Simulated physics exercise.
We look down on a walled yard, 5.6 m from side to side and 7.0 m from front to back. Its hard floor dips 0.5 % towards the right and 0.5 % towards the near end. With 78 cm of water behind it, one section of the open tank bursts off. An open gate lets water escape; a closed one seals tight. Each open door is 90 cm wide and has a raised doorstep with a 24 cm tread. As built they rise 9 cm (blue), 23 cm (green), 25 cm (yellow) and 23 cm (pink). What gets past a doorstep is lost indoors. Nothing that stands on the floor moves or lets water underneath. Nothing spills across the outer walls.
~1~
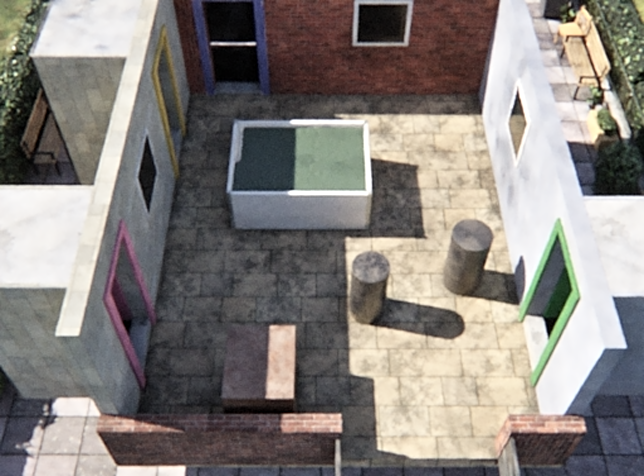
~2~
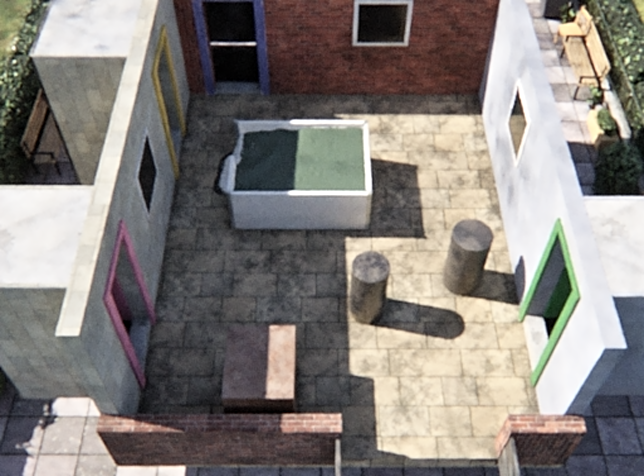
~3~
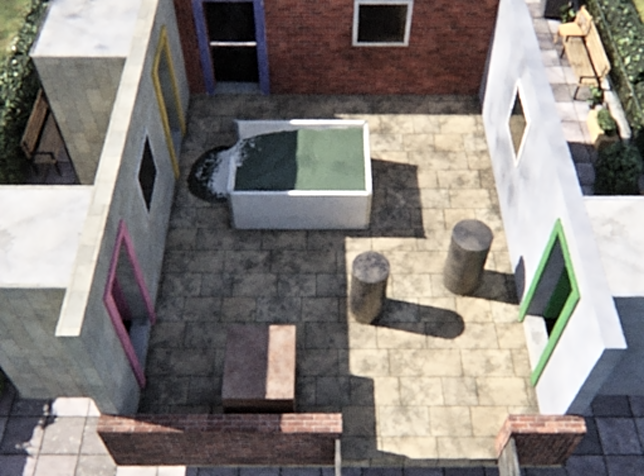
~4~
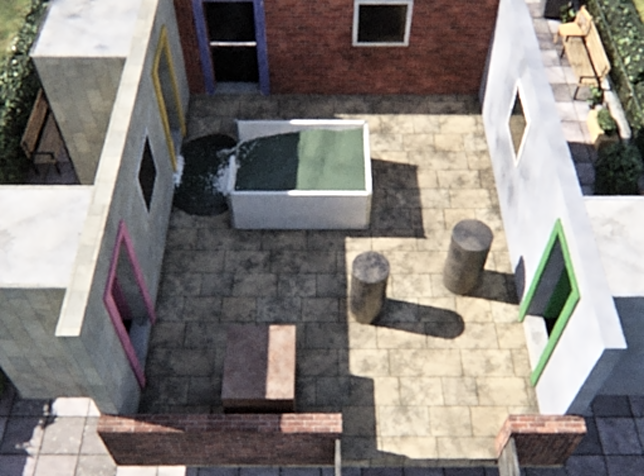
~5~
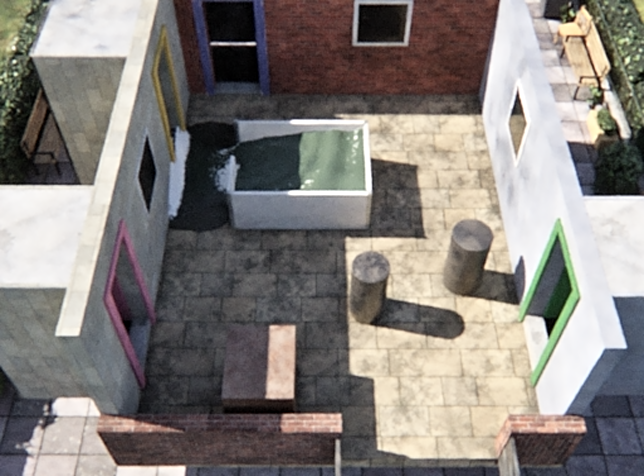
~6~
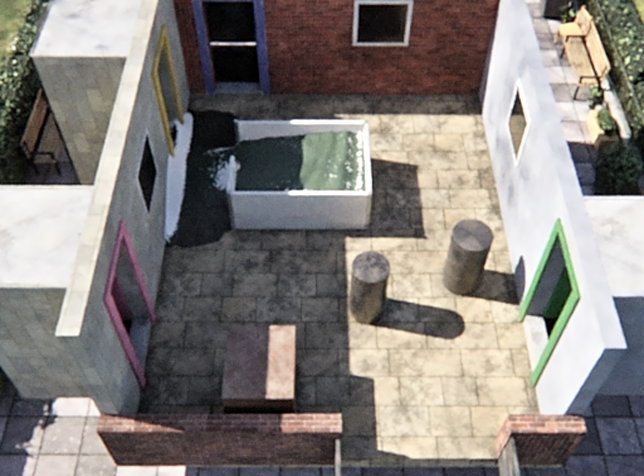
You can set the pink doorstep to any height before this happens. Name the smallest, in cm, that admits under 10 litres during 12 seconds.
Close to 8.5 cm is just enough.
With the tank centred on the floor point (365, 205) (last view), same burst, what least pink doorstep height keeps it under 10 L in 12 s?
Then roughly 10.5 cm.
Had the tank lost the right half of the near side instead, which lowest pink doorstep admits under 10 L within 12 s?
Some 18 cm.
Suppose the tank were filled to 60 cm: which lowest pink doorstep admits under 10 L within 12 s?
About 6.5 cm.
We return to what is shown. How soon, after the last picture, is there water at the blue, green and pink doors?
Arrival: Blue 0.5 s, green 4.5 s, pink 0.7 s.
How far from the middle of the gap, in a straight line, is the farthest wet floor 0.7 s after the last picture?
Roughly 3.6 m.
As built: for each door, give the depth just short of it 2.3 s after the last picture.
Depths in cm: Blue 20, green 0, yellow 29, pink 3.
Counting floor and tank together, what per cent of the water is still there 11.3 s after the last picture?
About 78 per cent.
Then, 0.7 s after the last picture water covers 15 % of the floor, deepest (50 cm) near (179, 167); it has not reached the pink door.
Then, 2.3 s after the last picture water covers 45 % of the floor, deepest (32 cm) near (179, 167); 3 cm at the pink door, 0 litres in over its 23 cm doorstep.
Then, 11.3 s after the last picture water covers 95 % of the floor, deepest (10 cm) near (510, 258); 6 cm at the pink door, 0 litres in over its 23 cm doorstep.
At the pink door as built, the water peaked near 11 cm, 6.1 s after the last picture.
Run again over the same 12 s with other heights there, 19 litres in over 7.5 cm, 4 litres over 10 cm. The limit of 10 litres is kept from about 8.5 cm up.
